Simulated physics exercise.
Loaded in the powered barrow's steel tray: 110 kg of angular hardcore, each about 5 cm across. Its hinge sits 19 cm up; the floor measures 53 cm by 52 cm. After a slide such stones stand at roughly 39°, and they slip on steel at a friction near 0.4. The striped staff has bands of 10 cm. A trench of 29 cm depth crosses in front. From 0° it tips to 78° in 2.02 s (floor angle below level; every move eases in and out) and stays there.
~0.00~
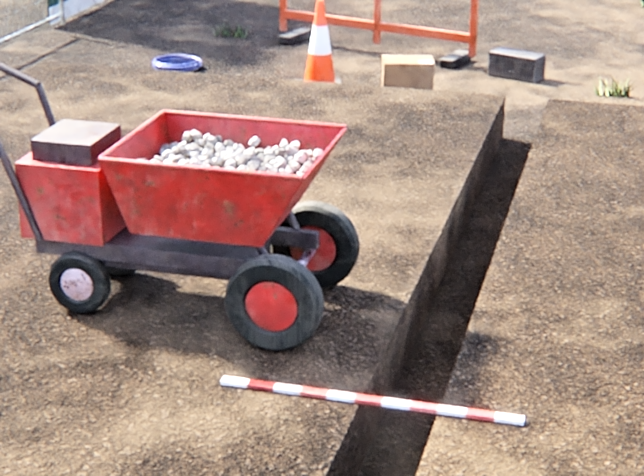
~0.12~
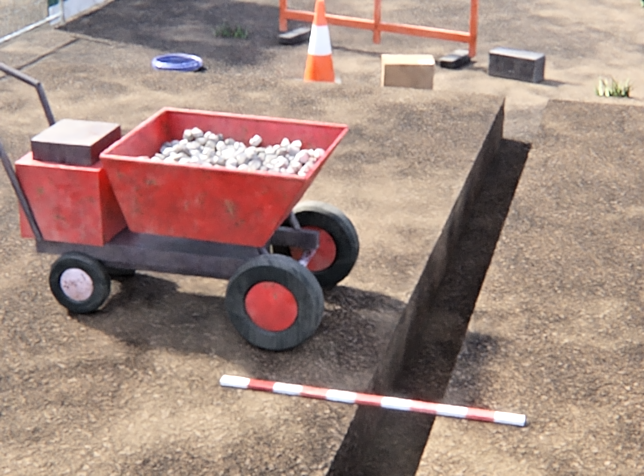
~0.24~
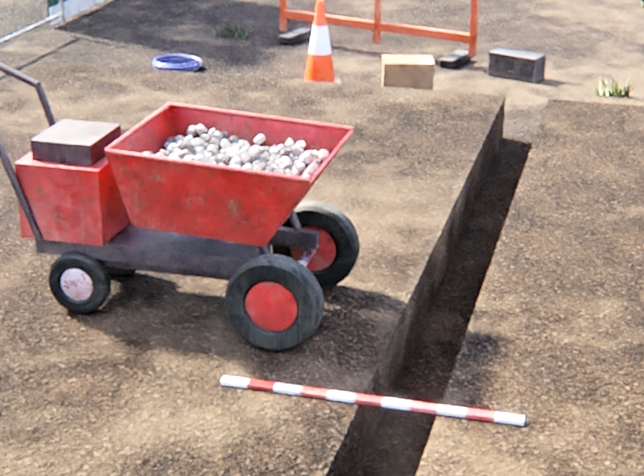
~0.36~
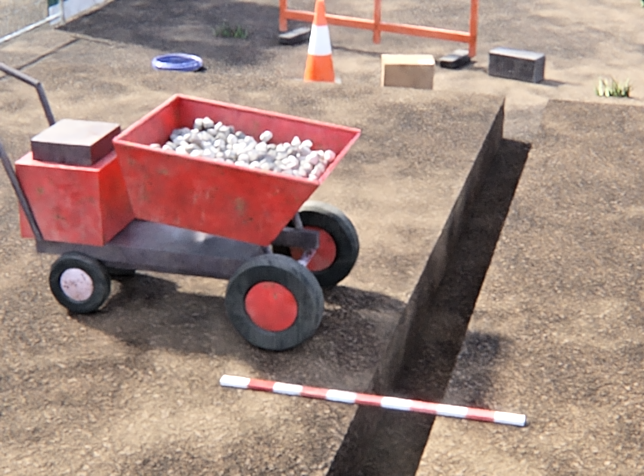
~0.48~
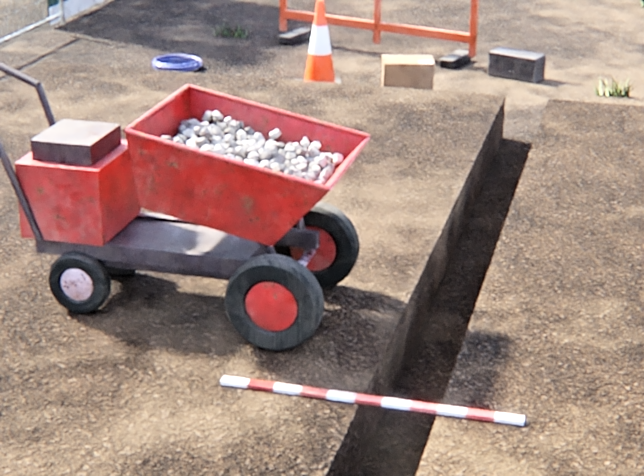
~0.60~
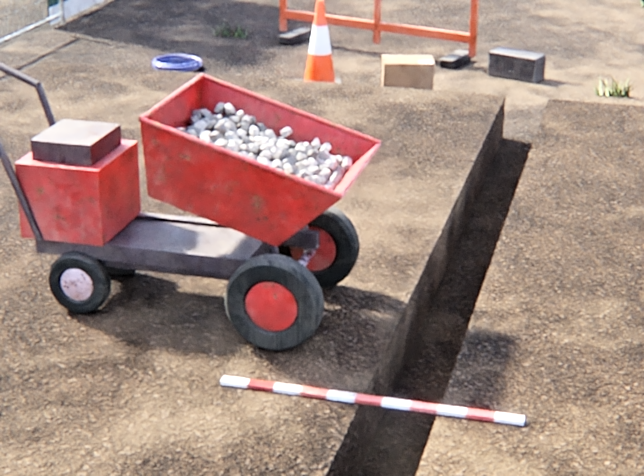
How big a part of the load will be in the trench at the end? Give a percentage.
About 69 per cent.
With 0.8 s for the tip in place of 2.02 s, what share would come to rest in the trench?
It would be near 55 per cent.
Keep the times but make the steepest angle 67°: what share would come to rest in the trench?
It would be near 20 per cent.
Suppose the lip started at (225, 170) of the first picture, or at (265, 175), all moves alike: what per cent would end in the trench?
First some 60, then 85 per cent.
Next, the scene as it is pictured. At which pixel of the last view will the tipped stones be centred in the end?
Near (444, 367).
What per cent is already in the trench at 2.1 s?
Some 15 per cent.
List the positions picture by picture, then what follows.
In the first frame, the tray is at 0°, its lip at (303, 178); the top of the load is at (234, 152).
The second frame shows lip at (305, 179), floor tilted 1°, highest stones at (233, 150); the stones move at 0.1 m/s on average.
The third frame shows lip at (310, 181), floor tilted 3°, highest stones at (205, 142); the stones move at 0.2 m/s on average.
In the fourth frame, the tray is at 7°, its lip at (319, 184); the top of the load is at (207, 133); the stones move at 0.3 m/s on average.
In the fifth frame, the tray is at 11°, its lip at (329, 190); the top of the load is at (210, 128); the stones move at 0.4 m/s on average.
In the sixth frame, the tray is at 17°, its lip at (341, 197); the top of the load is at (216, 121); the stones move at 0.4 m/s on average.
After 1.5 s the floor is at 66°; 100 % in the tray; the foremost stones are at (413, 269).
After 2.1 s the floor is at 78°; 71 % in the tray, 16 % in the trench, 13 % past the trench; the foremost stones are at (549, 327).
After 2.5 s the floor is at 78°; 47 % in the tray, 31 % in the trench, 22 % past the trench; the foremost stones are at (582, 349).
After 4.4 s the floor is at 78°; 9 % in the tray, 69 % in the trench, 21 % past the trench; the foremost stones are at (586, 362).
